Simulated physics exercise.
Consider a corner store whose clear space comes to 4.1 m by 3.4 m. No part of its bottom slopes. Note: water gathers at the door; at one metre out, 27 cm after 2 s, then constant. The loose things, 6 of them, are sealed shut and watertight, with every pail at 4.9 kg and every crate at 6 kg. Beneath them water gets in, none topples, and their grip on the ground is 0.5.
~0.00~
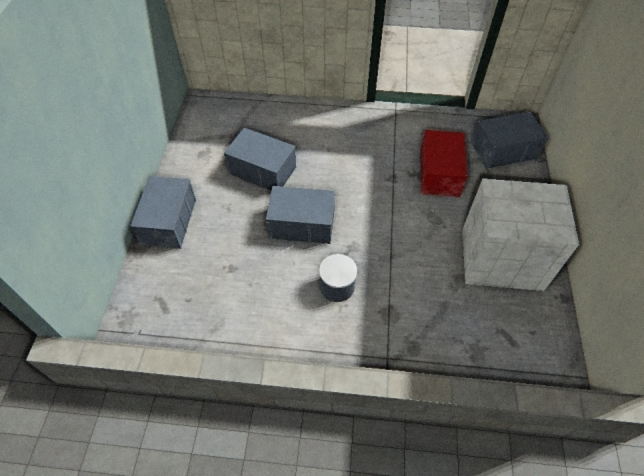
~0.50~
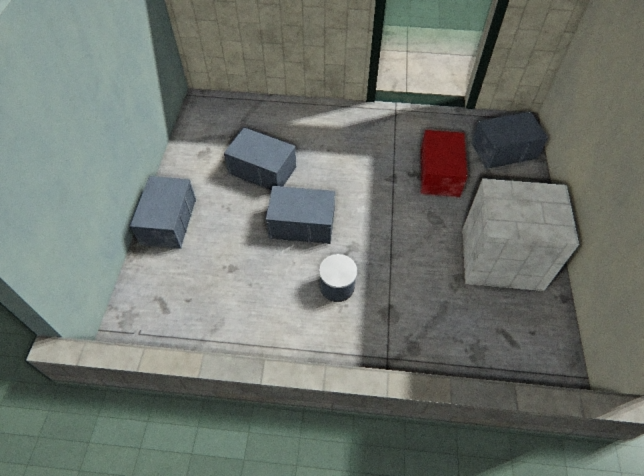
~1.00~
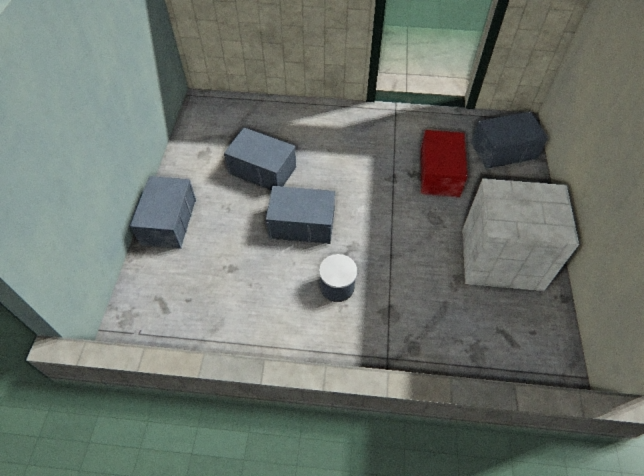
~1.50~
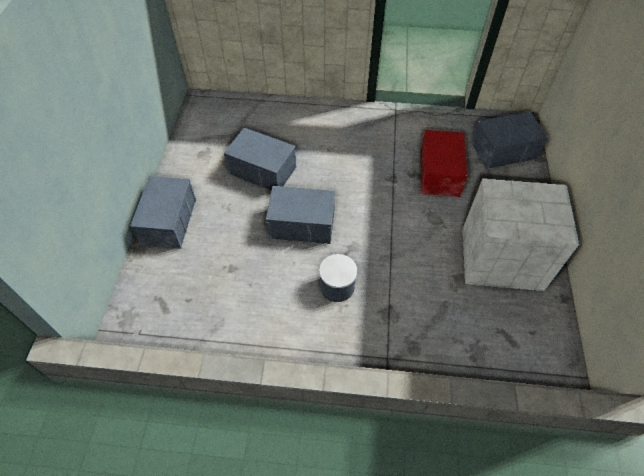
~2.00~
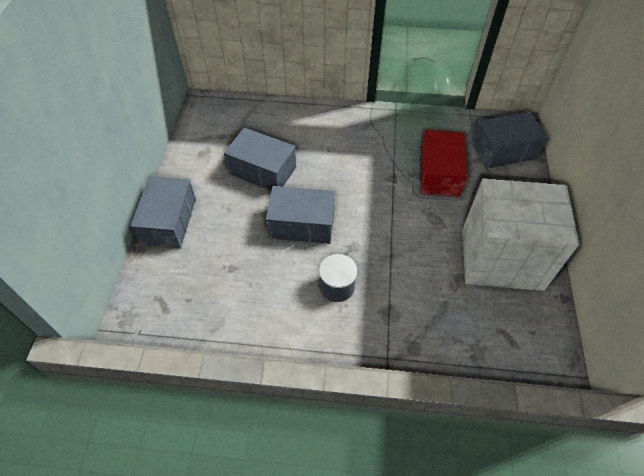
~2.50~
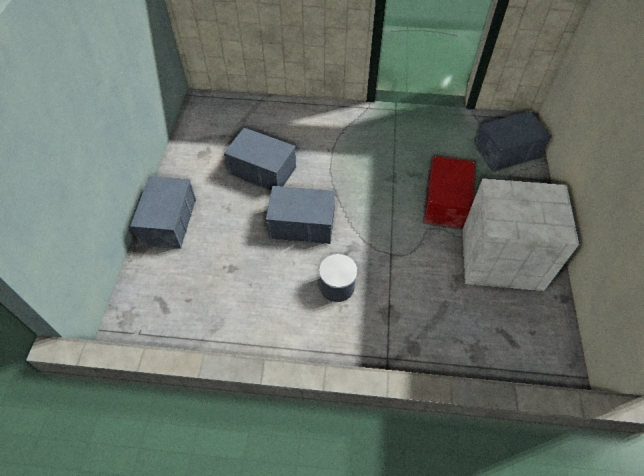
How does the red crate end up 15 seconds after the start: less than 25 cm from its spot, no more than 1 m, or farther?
Watch - it'll head off a good distance.
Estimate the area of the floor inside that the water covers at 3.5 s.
My estimate is roughly 8.5 m2.
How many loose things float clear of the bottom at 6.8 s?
Then: 6.
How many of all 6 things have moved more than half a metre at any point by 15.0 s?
6 of them.
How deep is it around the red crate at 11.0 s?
10 cm, roughly.
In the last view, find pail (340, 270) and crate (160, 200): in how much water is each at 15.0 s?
Roughly 12 and 20 cm.
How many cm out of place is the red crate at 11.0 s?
Displacement by then near 150 cm.
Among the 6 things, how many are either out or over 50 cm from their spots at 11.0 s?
Result: 5.
After 3.5 s the red crate is near (420, 224), 1.0 m from its start, afloat; 2 afloat.
After 6.8 s the red crate is near (131, 289), 3.2 m from its start, afloat; 6 afloat.
After 11.0 s the red crate is near (277, 120), 1.7 m from its start, afloat; 5 afloat.
After 15.0 s the red crate is near (239, 204), 2.1 m from its start, afloat; 6 afloat.
